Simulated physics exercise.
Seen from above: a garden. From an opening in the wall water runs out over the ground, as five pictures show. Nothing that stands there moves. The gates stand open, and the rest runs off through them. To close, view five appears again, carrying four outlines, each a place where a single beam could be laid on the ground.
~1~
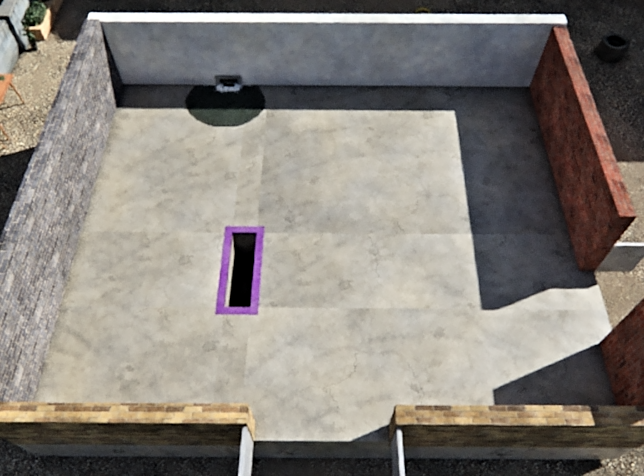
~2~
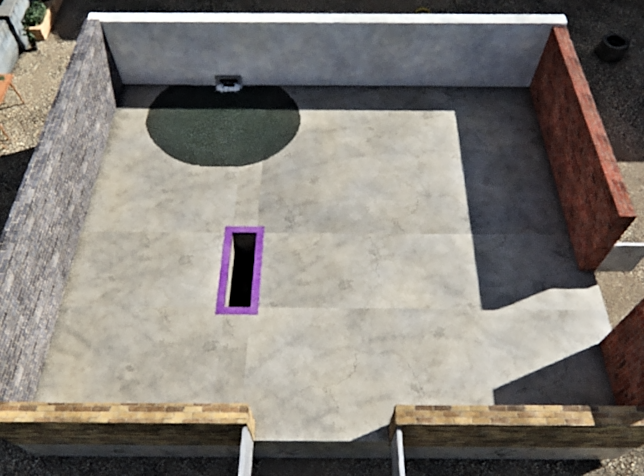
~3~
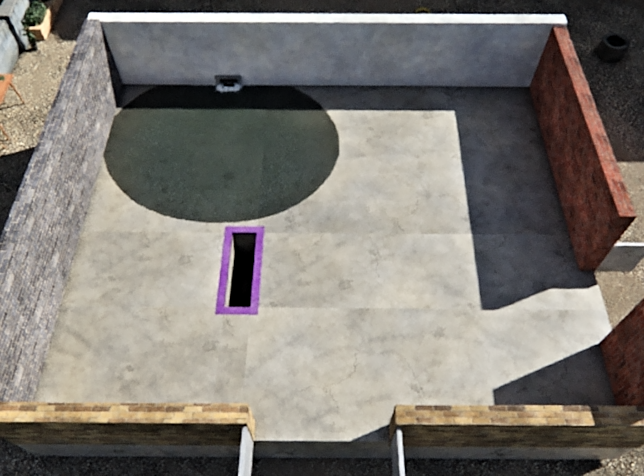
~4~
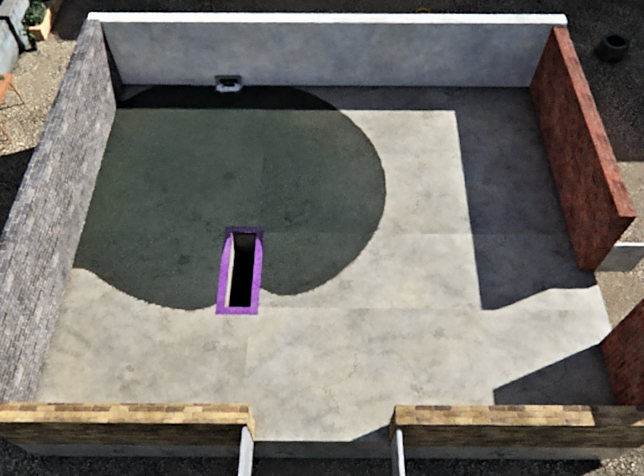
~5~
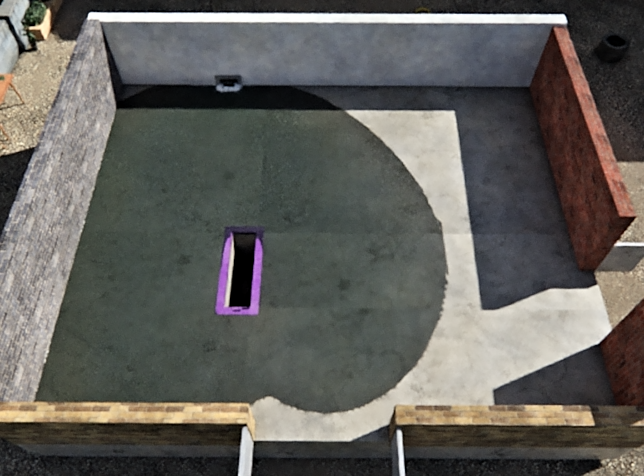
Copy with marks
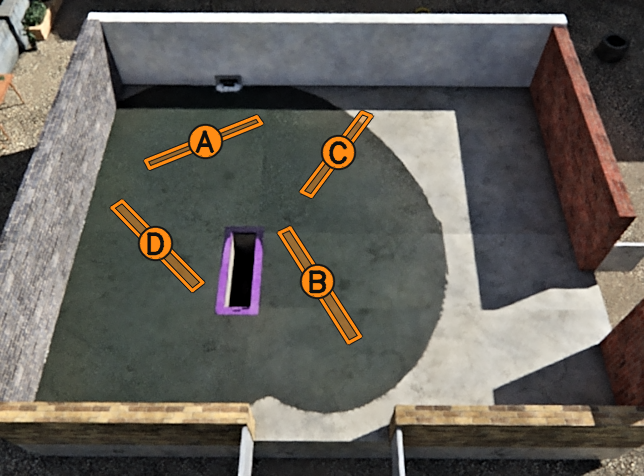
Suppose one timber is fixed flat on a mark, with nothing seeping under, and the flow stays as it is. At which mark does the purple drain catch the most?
D is best.
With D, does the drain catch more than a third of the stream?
Yes.
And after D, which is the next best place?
Here it is place C.
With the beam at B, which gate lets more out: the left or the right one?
More leaves on the left.
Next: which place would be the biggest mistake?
A.
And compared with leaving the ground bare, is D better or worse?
Better.
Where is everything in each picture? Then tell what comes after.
Outfall at (229, 81); purple drain at (241, 268); open gate at (589, 305); open gate at (322, 423); front seen at (245, 120), 3 % of the ground wet; purple drain still dry, in the first picture.
Front seen at (216, 164), 9 % of the ground wet; purple drain still dry, in the second picture.
Front seen at (274, 211), 21 % of the ground wet; purple drain still dry, in the third picture.
Front seen at (324, 281), 36 % of the ground wet; purple drain taking water, in the fourth picture.
Front seen at (391, 371), 59 % of the ground wet; purple drain taking water, in the fifth picture.
On the marked copy, A from (147, 164) to (259, 120); B from (284, 230) to (354, 339); C from (306, 194) to (366, 114); D from (117, 204) to (197, 286).
With A, about 8 % of the stream goes into the purple drain, about 88 % out by the gates.
With B, about 23 % of the stream goes into the purple drain, about 73 % out by the gates.
With C, about 34 % of the stream goes into the purple drain, about 58 % out by the gates.
With D, about 48 % of the stream goes into the purple drain, about 47 % out by the gates.
